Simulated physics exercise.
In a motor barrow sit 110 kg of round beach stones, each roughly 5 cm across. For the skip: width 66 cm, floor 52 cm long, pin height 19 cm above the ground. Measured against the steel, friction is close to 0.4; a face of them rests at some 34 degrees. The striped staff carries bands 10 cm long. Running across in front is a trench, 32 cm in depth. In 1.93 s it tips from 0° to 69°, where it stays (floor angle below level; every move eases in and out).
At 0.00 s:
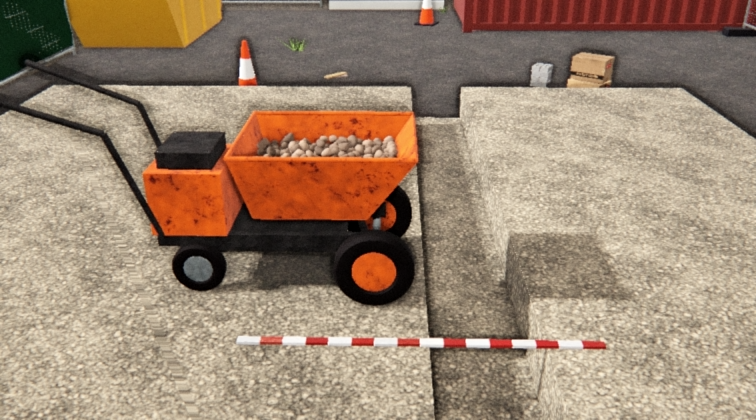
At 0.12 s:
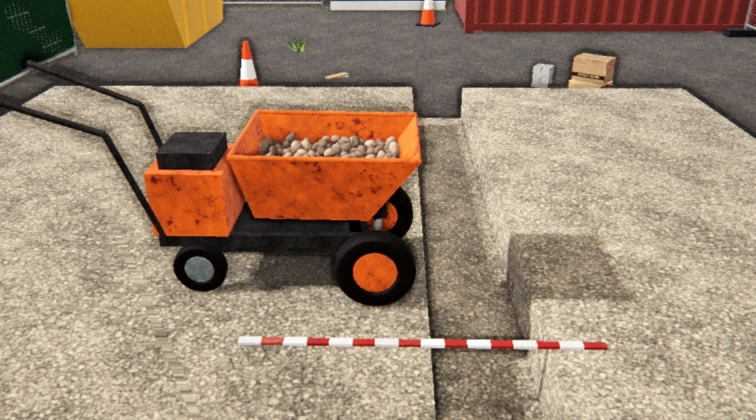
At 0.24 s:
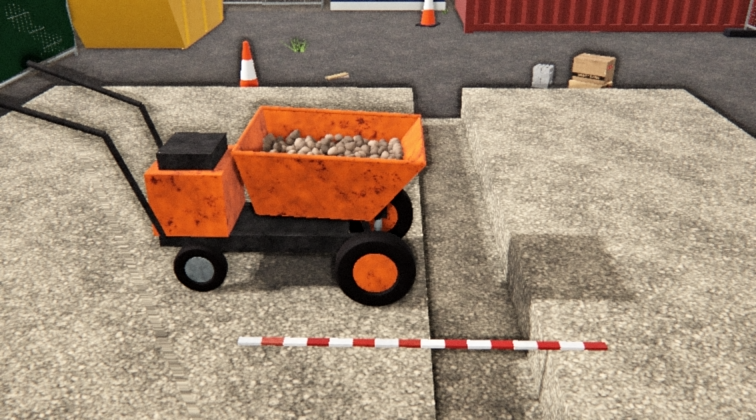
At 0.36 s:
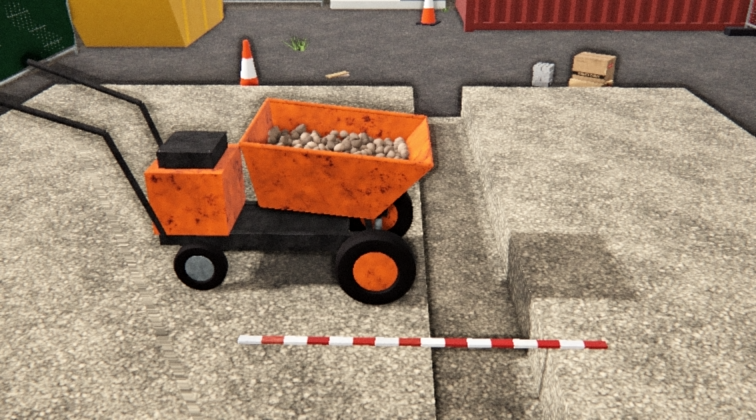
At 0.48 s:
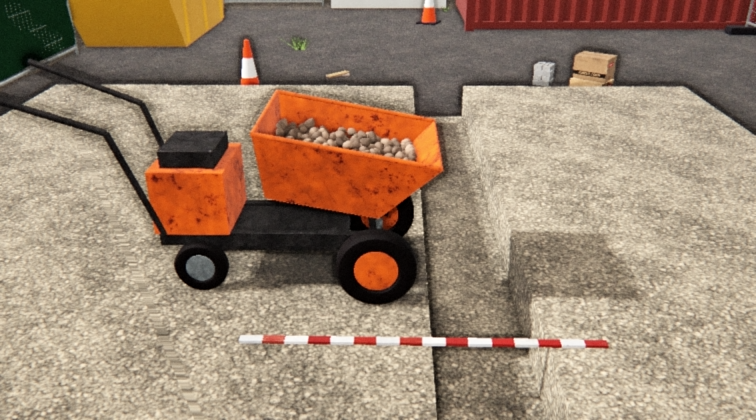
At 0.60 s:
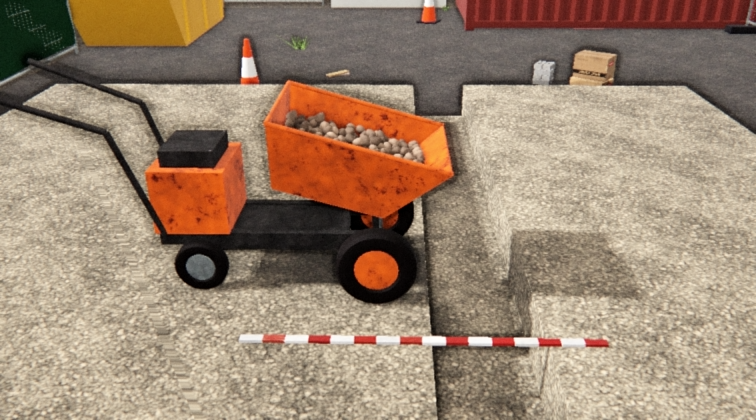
An orange motor barrow's skip full of round stones tilts gradually down toward the right.
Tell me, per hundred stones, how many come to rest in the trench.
62 per hundred.
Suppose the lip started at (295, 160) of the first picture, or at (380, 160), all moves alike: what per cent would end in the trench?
Roughly 80 per cent, then 95 per cent.
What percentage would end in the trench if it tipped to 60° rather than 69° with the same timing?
Expect roughly 55 per cent.
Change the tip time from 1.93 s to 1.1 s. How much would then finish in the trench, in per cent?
Roughly 50% would finish there.
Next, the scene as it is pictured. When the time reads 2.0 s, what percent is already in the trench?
Around 25 per cent of it.
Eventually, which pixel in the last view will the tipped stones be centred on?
I'd point somewhere around (509, 307).
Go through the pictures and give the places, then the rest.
In the first picture, lip at (417, 161), floor tilted 0°, highest stones at (322, 147).
In the second picture, lip at (420, 162), floor tilted 1°, highest stones at (315, 147); the stones move at 0.1 m/s on average.
In the third picture, the skip is at 3°, its lip at (425, 164); the top of the load is at (311, 144); the stones move at 0.2 m/s on average.
In the fourth picture, the skip is at 6°, its lip at (432, 166); the top of the load is at (306, 138); the stones move at 0.3 m/s on average.
In the fifth picture, lip at (442, 169), floor tilted 11°, highest stones at (296, 130); the stones move at 0.3 m/s on average.
In the sixth picture, lip at (452, 175), floor tilted 16°, highest stones at (306, 123); the stones move at 0.4 m/s on average.
After 1.5 s the floor is at 58°; 100 % in the skip; the foremost stones are at (495, 211).
After 2.0 s the floor is at 69°; 49 % in the skip, 23 % in the trench, 27 % past the trench; the foremost stones are at (611, 275).
After 2.4 s the floor is at 69°; 25 % in the skip, 36 % in the trench, 39 % past the trench; the foremost stones are at (668, 275).
After 4.3 s the floor is at 69°; 0 % in the skip, 62 % in the trench, 38 % past the trench; the foremost stones are at (695, 284).
